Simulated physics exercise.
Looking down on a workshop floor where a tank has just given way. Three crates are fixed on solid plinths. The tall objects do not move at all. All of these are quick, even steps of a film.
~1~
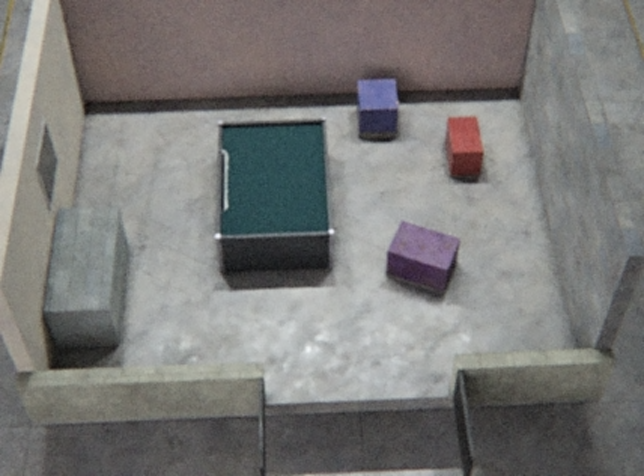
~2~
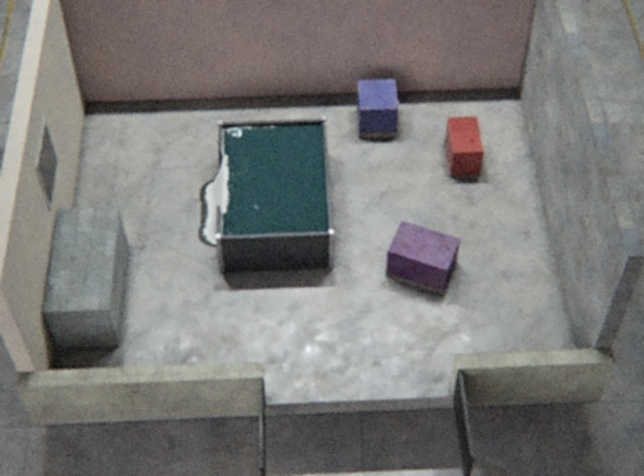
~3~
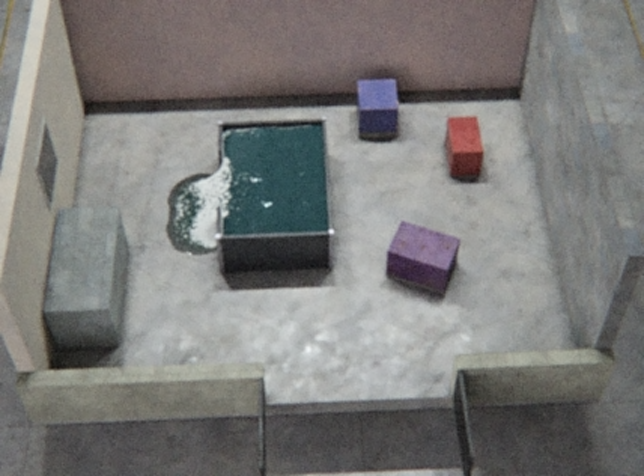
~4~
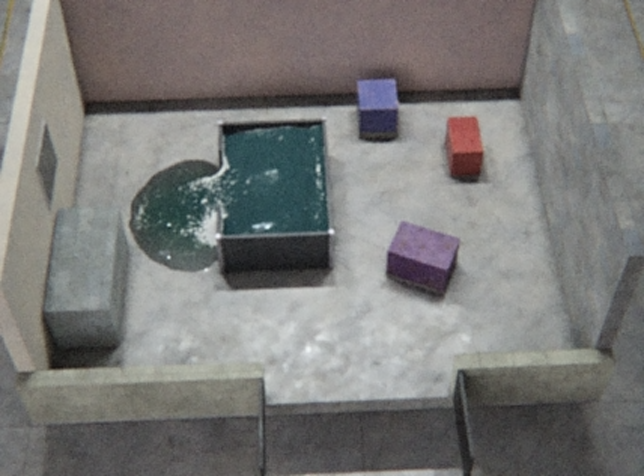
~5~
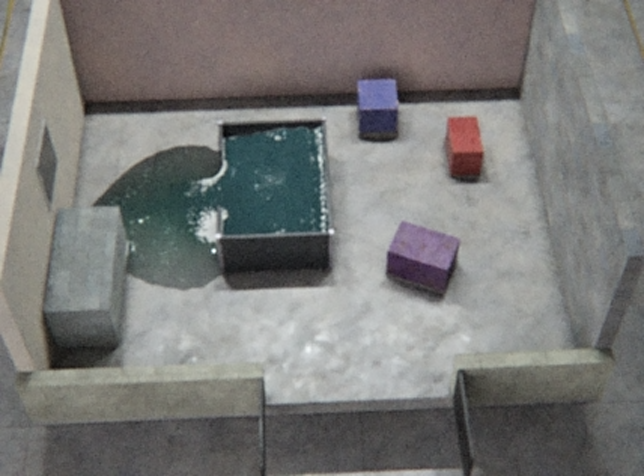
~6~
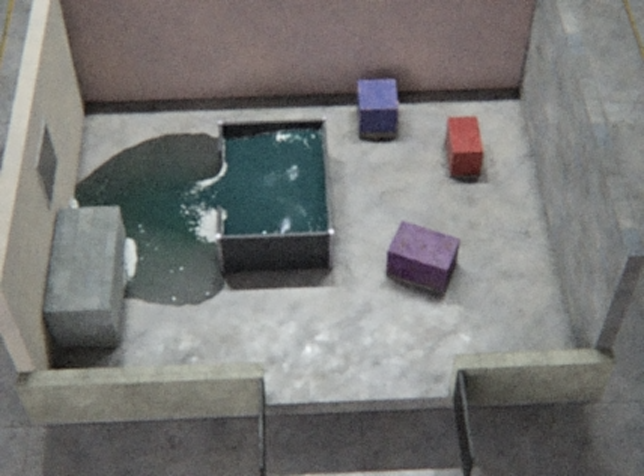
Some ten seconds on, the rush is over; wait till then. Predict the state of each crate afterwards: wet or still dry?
As I see it, the blue crate ends up wet; the red crate ends up wet; the purple crate ends up wet.
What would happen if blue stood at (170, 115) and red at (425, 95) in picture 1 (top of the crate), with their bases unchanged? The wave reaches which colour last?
The last one is the crate marked purple.
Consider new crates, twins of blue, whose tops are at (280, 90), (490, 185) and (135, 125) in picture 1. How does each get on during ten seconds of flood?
One by one: Gets flooded; is not reached; gets flooded.
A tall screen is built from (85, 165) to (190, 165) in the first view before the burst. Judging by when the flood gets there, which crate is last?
I'd say the red crate comes last.
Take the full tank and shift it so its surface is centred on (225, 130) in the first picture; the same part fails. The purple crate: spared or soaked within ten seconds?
Purple crate: Overtopped.
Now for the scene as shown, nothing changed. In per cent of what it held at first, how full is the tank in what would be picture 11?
Roughly 62 %.
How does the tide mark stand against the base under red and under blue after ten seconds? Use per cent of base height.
Roughly 200 and 170 per cent respectively.
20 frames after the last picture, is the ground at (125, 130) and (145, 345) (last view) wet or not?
Result, in sequence: Waterlogged; waterlogged.
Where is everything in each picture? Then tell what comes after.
The open tank at (274, 179) is whole and still, in the first frame.
The front is at (213, 184), out from the gap at (224, 200), in the second frame.
The front is at (183, 185), out from the gap at (224, 203), in the third frame.
The front is at (137, 204), out from the gap at (224, 203), in the fourth frame.
The front is at a hidden place, out from the gap at (224, 203), in the fifth frame.
The front is at a hidden place, out from the gap at (224, 202), in the sixth frame.
A moment on, water covers 20 % of the floor; the blue crate not reached, the red crate not reached, the purple crate not reached.
Next, water covers 30 % of the floor; the blue crate not reached, the red crate not reached, the purple crate not reached.
Then, water covers 50 % of the floor; the blue crate water round its plinth, the red crate not reached, the purple crate not reached.
Later, water covers 85 % of the floor; the blue crate water round its plinth, the red crate water round its plinth, the purple crate water round its plinth.
In the end, water covers 100 % of the floor; the blue crate was topped, the red crate was topped, the purple crate was topped.
